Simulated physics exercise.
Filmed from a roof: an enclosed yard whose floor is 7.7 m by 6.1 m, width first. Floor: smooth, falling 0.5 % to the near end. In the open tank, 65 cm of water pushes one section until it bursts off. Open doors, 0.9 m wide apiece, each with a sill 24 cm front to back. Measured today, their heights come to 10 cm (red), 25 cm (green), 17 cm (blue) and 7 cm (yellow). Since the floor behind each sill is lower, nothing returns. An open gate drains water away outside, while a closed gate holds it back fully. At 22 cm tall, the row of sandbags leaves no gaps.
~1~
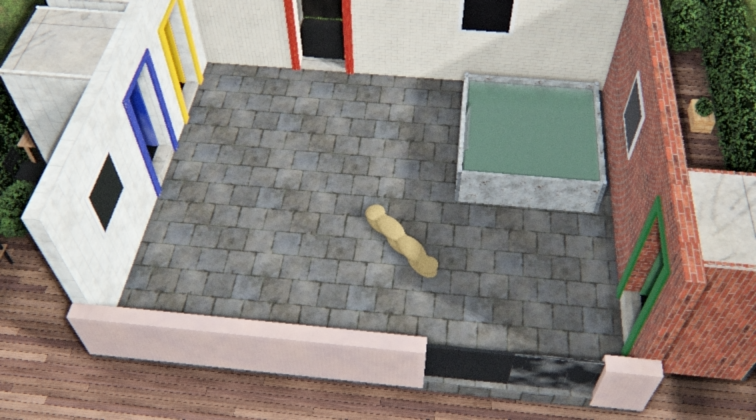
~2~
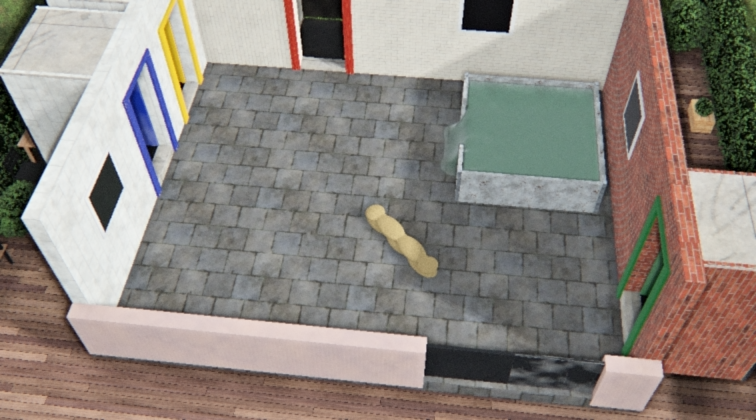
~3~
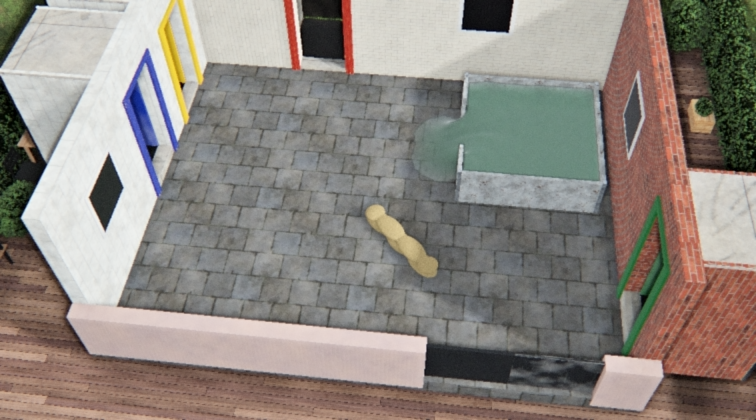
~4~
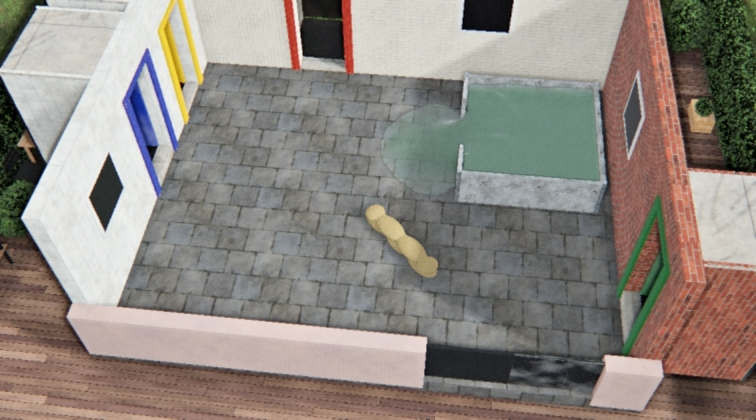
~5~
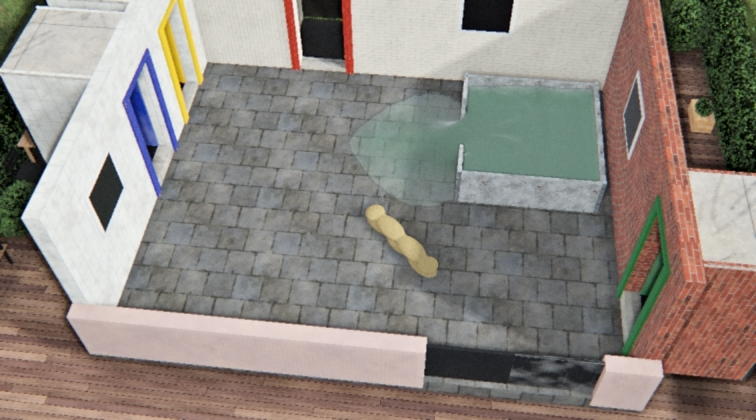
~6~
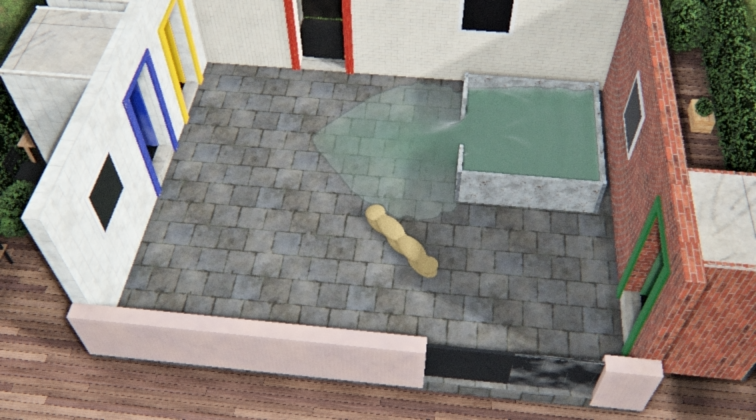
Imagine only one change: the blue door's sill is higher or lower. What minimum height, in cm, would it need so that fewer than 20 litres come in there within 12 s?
About 14 cm.
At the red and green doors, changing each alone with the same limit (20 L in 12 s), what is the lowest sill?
Some 8.0 cm for red, some 7.0 cm for green.
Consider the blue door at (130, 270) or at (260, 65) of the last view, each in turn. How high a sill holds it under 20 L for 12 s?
About 11.5 and 11.0 cm.
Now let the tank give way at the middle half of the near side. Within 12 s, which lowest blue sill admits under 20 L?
Some 6.0 cm.
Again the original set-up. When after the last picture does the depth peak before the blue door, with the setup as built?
I'd say near 2.4 seconds.
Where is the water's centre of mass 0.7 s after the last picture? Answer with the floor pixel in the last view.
At about (483, 151).
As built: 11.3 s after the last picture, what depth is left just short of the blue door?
8.0 cm.
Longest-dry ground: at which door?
Green.
Then, 0.7 s after the last picture water covers 30 % of the floor, deepest (34 cm) near (448, 147); it has not reached the blue door.
Then, 2.3 s after the last picture water covers 55 % of the floor, deepest (31 cm) near (204, 73); 20 cm at the blue door, 1 litre in over its 17 cm sill.
Then, 11.3 s after the last picture water covers 95 % of the floor, deepest (13 cm) near (593, 382); 8 cm at the blue door, 4 litres in over its 17 cm sill.
At the blue door as built, the water peaked near 20 cm, 2.3 s after the last picture.
Run again over the same 12 s with other heights there, 34 litres in over 12.5 cm, 4 litres over 17 cm. The limit of 20 litres is kept from about 14 cm up.
